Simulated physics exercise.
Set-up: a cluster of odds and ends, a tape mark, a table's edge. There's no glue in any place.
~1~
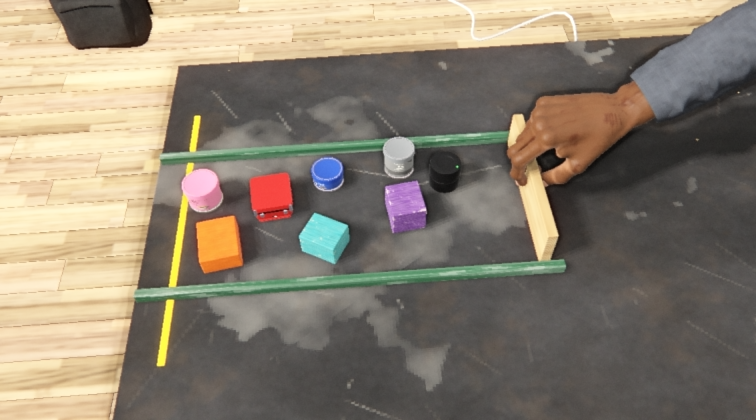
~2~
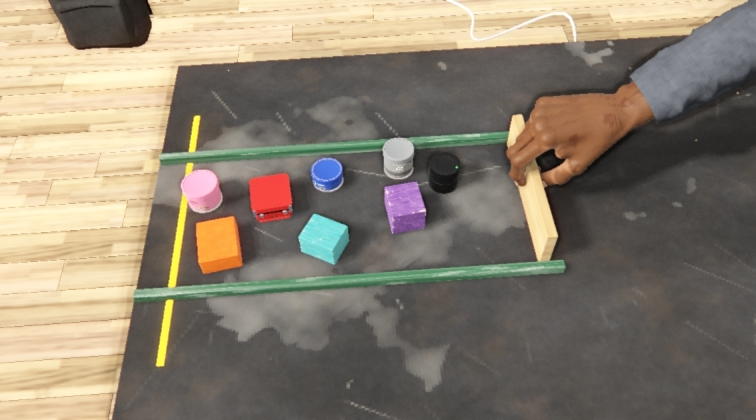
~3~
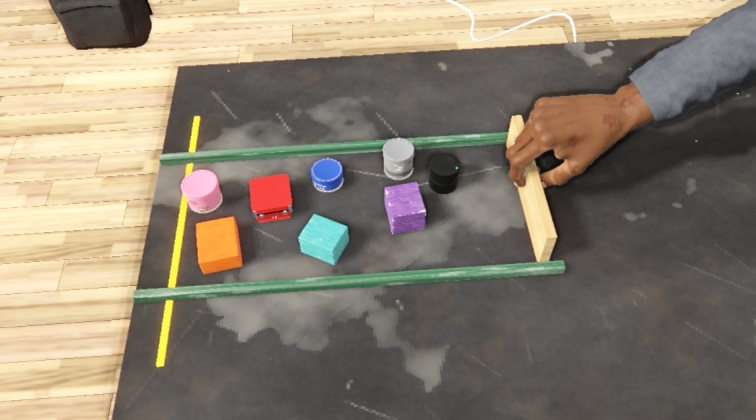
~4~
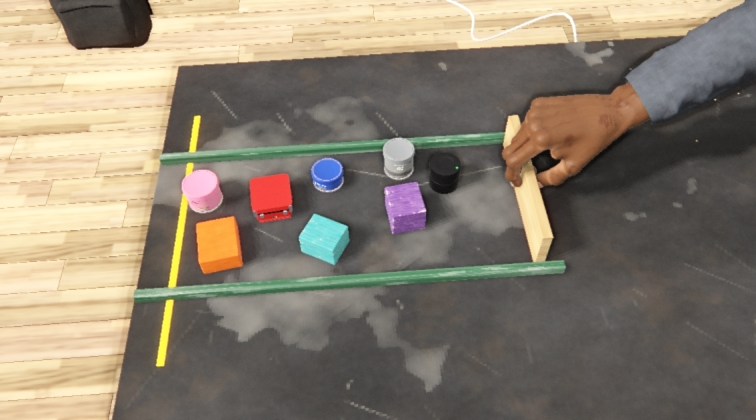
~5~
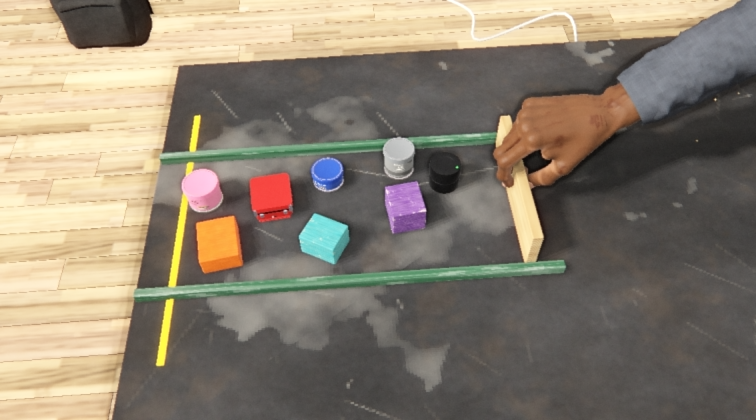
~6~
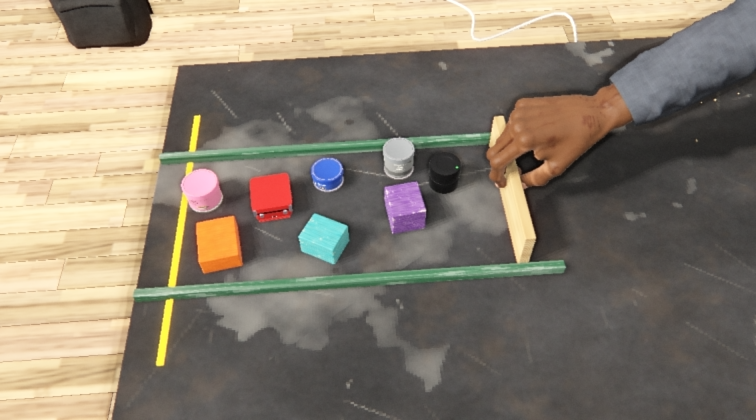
A hand in a blue-grey sleeve grips a wooden board at the right end of two green rails on a dark, stained tabletop, seen from above at an angle. Between the rails sit pink, blue, grey and black tins and orange, red, teal and purple blocks, with yellow tape at left. The hand holds nearly still, then slides the board slightly left; everything else stays put.
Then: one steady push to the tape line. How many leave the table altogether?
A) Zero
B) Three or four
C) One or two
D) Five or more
B, three or four.
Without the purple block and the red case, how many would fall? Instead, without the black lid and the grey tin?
Tally per try: 3 / 3.
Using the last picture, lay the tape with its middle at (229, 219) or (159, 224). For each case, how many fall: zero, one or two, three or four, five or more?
First tape: None at all; second tape: Five or more.
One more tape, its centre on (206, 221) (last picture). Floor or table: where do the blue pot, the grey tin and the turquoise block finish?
Going one by one, the blue pot is not lost, the grey tin is not lost, the turquoise block is not lost.
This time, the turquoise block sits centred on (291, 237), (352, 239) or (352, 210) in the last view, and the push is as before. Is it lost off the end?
Results in turn - saved; saved; not saved.
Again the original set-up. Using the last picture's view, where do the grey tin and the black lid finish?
In the last picture the grey tin sits at (170, 167) while the black lid sits at (166, 194).
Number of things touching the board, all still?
Contact count: 4.
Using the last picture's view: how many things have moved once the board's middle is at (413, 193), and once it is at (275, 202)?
The first number is 3, the next one 8.
A little later, none off yet; pink tin at rest near (203, 191); orange block at rest near (219, 244); red case at rest near (272, 198).
Next, none off yet; pink tin at rest near (203, 191); orange block at rest near (219, 244); red case shifted a little near (256, 204).
Later still, none off yet; pink tin shifted about its own width near (161, 181); orange block shifted about its own width near (160, 257); red case shifted well along near (173, 211).
When it is over, the number that fall off is three or four; down, blue pot, red case, orange block and pink tin.
